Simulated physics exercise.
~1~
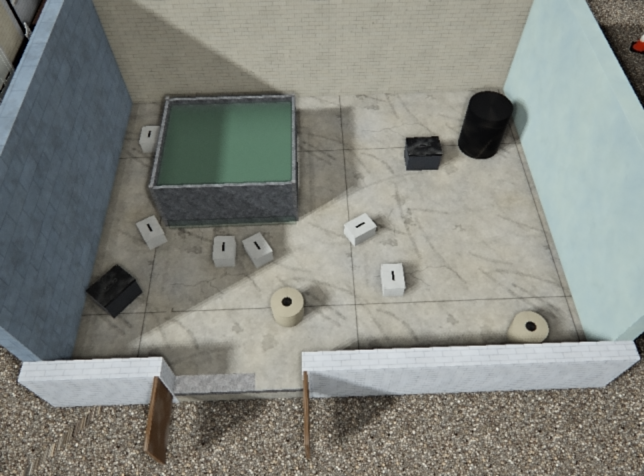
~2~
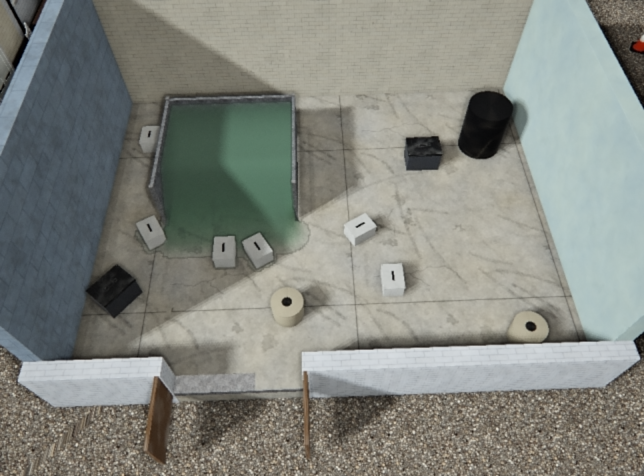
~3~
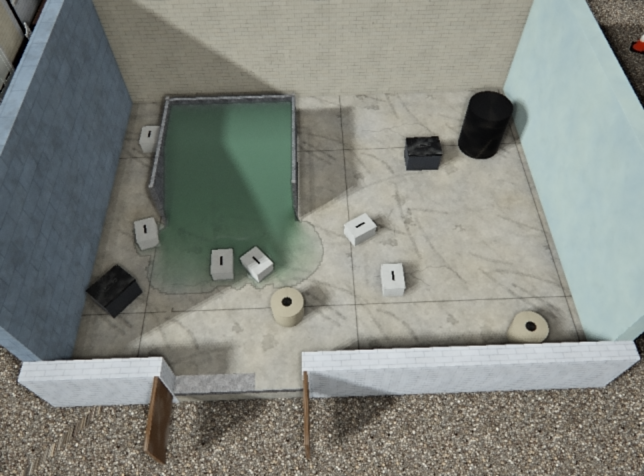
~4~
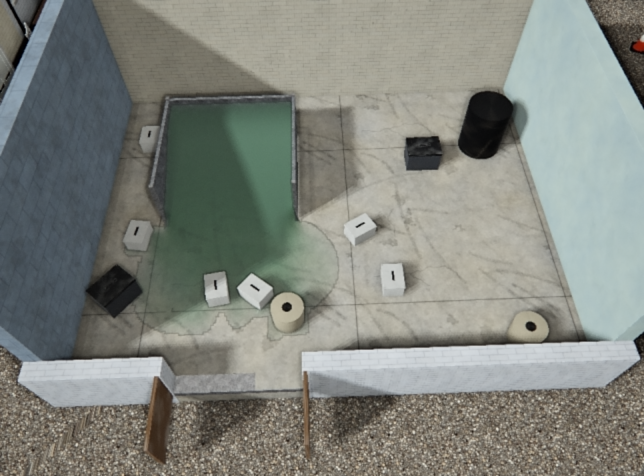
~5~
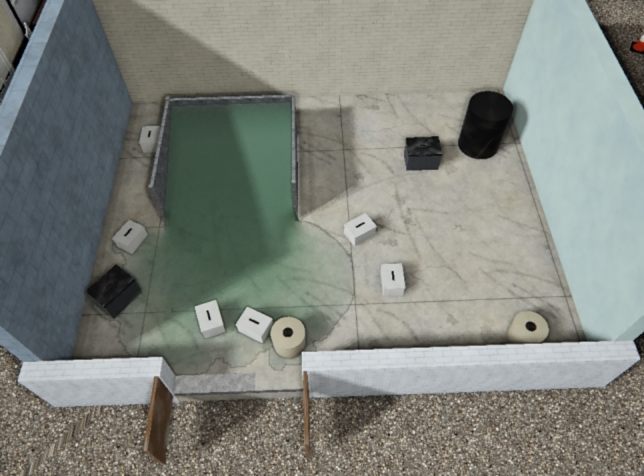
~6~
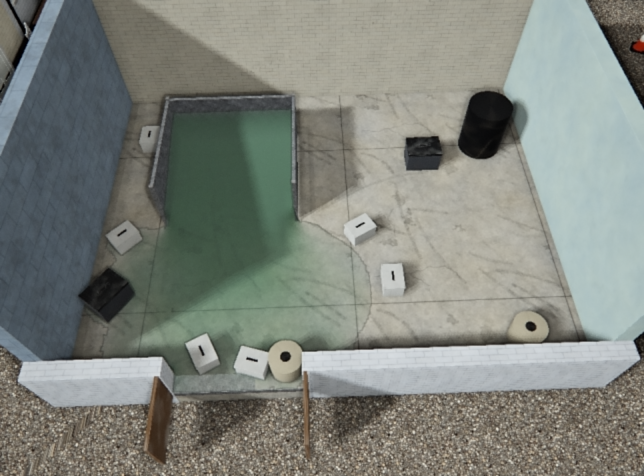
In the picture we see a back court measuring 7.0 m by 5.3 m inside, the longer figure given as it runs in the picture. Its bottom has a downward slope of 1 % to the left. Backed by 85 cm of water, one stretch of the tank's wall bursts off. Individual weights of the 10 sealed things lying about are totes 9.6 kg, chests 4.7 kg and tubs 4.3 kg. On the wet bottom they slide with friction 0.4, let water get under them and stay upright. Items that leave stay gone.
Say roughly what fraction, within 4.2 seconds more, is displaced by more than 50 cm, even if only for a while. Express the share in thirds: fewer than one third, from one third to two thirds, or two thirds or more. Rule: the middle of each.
Two thirds or more.
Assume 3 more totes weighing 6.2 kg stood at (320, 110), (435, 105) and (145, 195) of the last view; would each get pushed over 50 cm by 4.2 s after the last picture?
Note, in sequence: Under threshold; under threshold; over threshold.
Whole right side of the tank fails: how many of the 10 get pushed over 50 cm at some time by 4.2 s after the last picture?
You'd get 5 in that case.
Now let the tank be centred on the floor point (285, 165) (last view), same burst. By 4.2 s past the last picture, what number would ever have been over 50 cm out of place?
In that case the number is 9.
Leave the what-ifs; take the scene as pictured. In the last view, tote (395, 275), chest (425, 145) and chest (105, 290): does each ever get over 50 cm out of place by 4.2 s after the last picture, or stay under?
Result, in order: Undershooting / undershooting / overshooting.
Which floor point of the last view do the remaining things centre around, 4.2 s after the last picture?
They're centred close to (311, 188).
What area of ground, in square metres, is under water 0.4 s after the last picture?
About 14 m2.
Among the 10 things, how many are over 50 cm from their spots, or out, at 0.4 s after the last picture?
3.
Then, 0.4 s after the last picture 3 of 10 are over 50 cm from their spots; 1 afloat.
Then, 1.5 s after the last picture 4 of 10 are over 50 cm from their spots; 1 afloat.
Then, 2.8 s after the last picture 5 of 10 are over 50 cm from their spots; 2 afloat.
Then, 4.2 s after the last picture 6 of 10 are over 50 cm from their spots, and 7 have been at some point; 3 afloat.
